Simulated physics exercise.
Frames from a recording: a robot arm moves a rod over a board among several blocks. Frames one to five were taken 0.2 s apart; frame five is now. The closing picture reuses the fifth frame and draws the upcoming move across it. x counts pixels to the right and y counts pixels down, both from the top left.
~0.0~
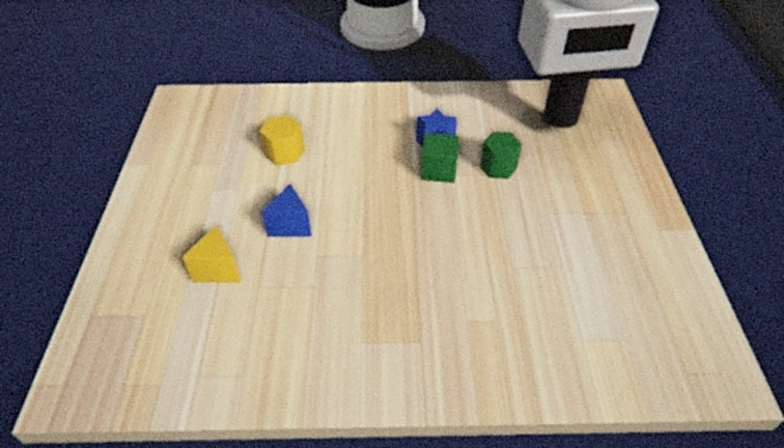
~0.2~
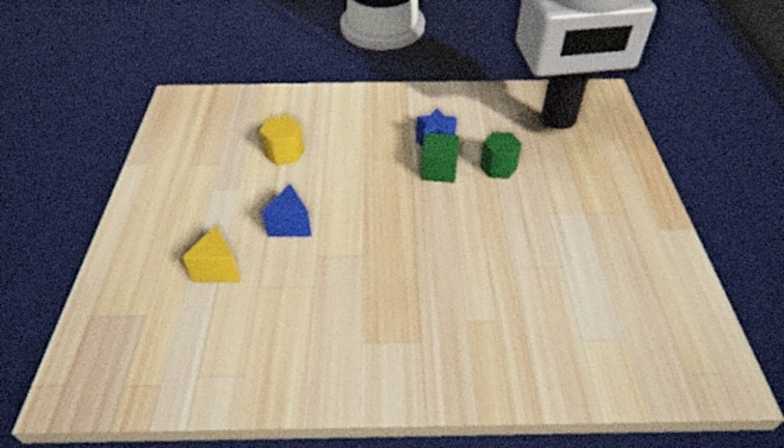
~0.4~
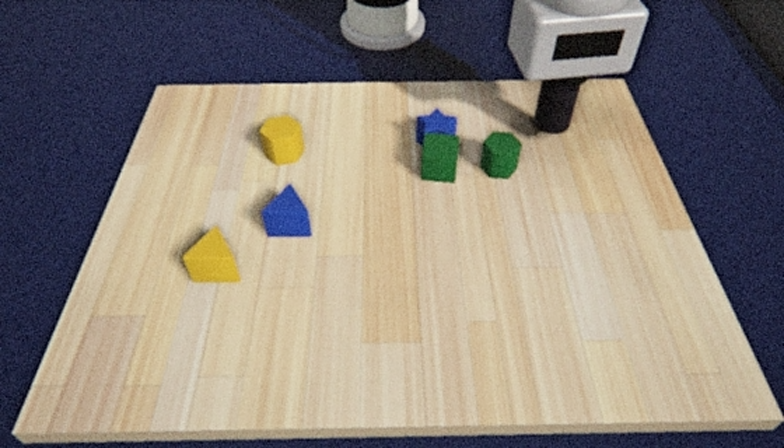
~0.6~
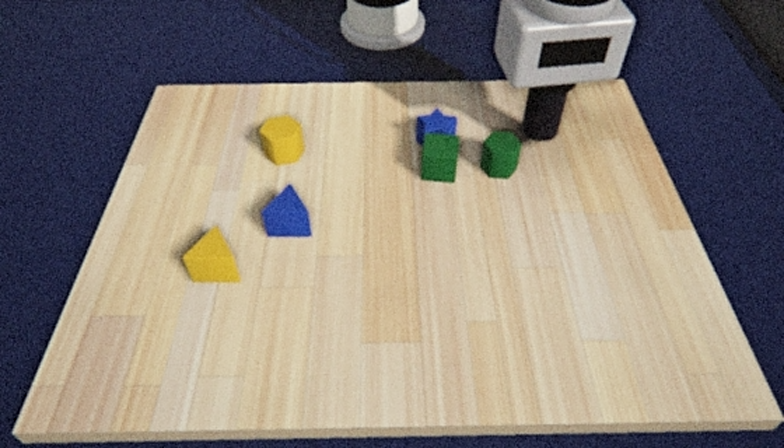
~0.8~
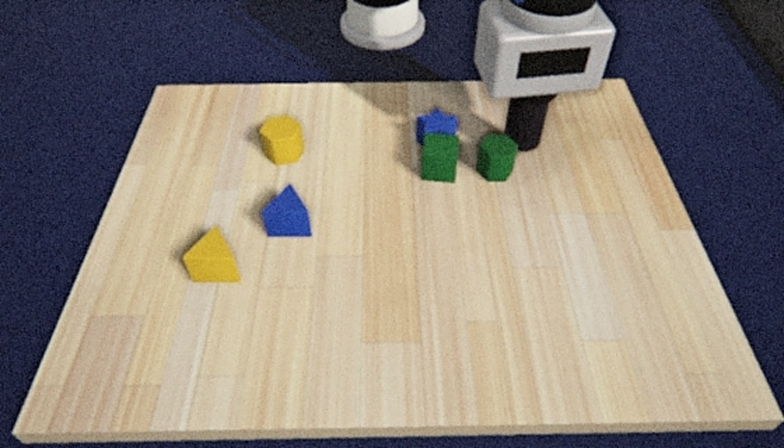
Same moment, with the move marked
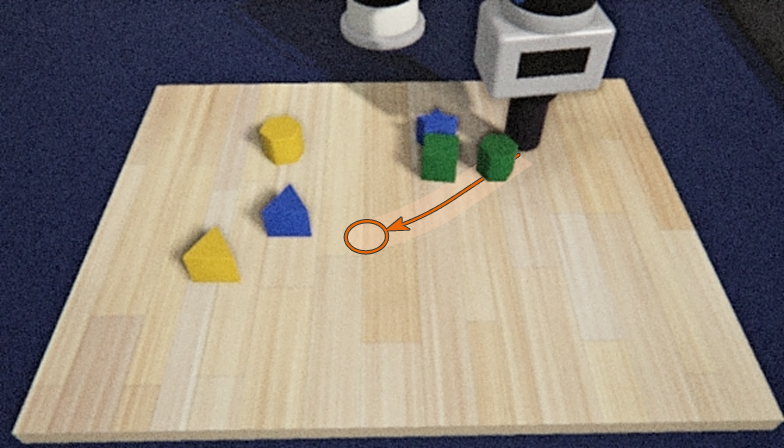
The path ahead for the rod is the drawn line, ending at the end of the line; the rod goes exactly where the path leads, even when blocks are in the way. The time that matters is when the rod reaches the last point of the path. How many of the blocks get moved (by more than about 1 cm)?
My best guess is that a single block moves over 1 cm.
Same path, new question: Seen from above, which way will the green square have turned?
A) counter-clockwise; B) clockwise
That would be B.
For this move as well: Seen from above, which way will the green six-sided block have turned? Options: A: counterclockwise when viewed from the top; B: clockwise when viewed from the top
Correct choice: A.
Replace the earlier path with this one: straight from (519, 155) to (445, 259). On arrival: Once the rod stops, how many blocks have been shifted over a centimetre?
My count: 1.
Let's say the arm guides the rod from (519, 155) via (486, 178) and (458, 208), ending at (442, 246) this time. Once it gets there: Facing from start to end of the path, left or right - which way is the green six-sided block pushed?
Its shift is rightward.
Drawn move, from (519, 155) through (476, 183) and (428, 213) to (366, 236).
What follows on the original path. One third of the way, rod at (477, 169); green six-sided block at (457, 178), turned 20° anticlockwise.
Two thirds of the way, rod at (427, 199); green square at (436, 146), turned 25° clockwise; green six-sided block at (409, 214), turned 40° anticlockwise.
At the end, rod at (366, 222); blue star-shaped block still; green square at (436, 146), turned 25° clockwise; green six-sided block at (382, 239), turned 80° anticlockwise.
